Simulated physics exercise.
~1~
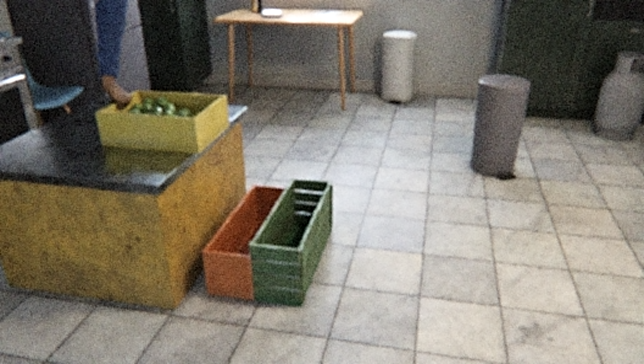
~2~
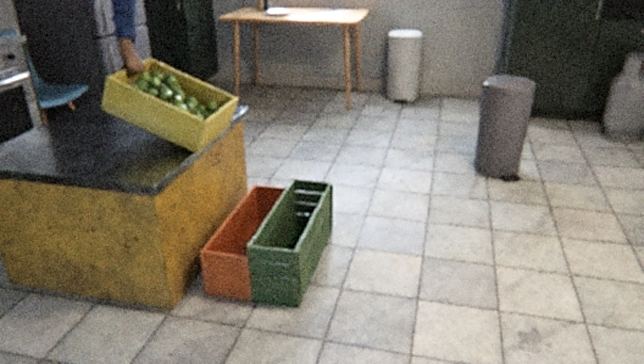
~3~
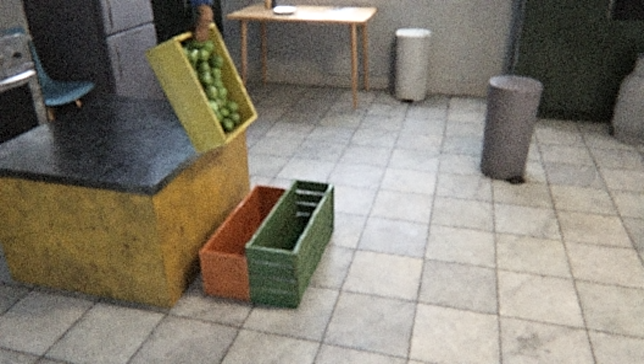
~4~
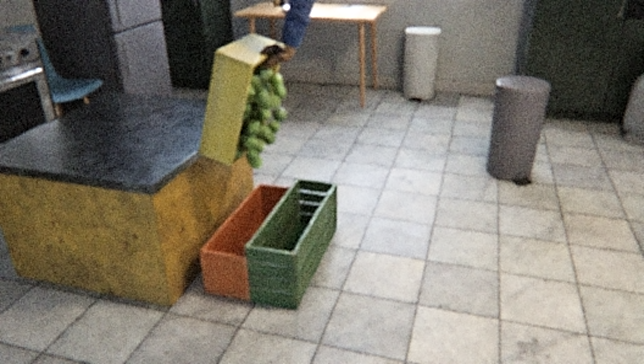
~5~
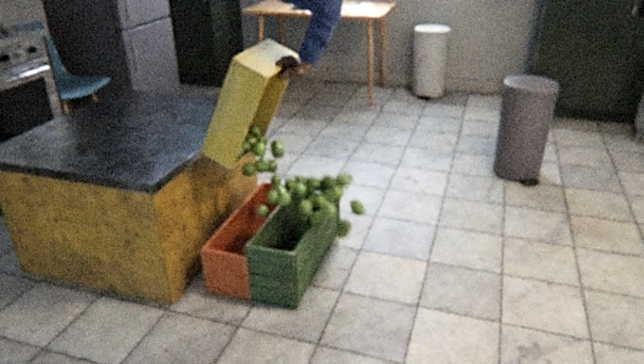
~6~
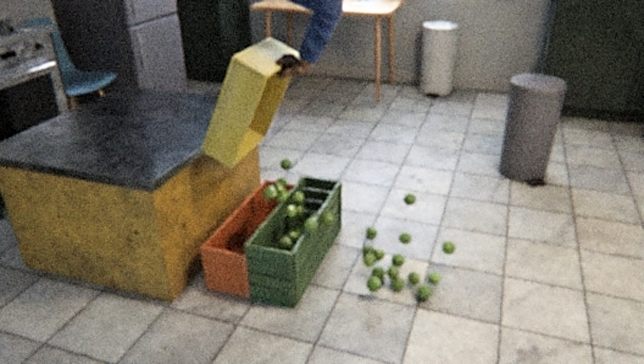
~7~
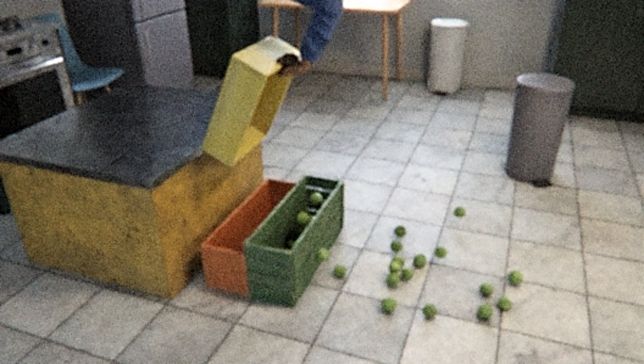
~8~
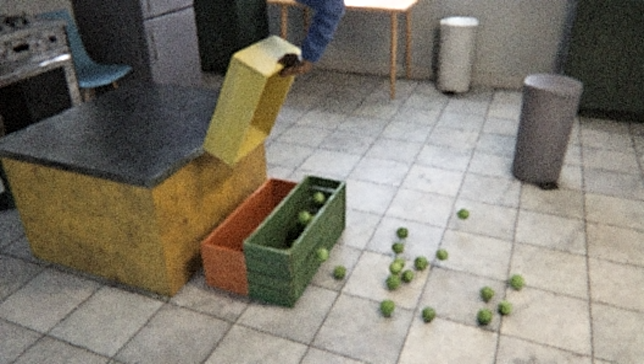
A yellow crate of green apples was lifted by a hand and tipped over the edge of a dark-topped bench, spilling its load mostly into the green tote beyond the orange tub, while many others bounced and scattered across the tiled floor.
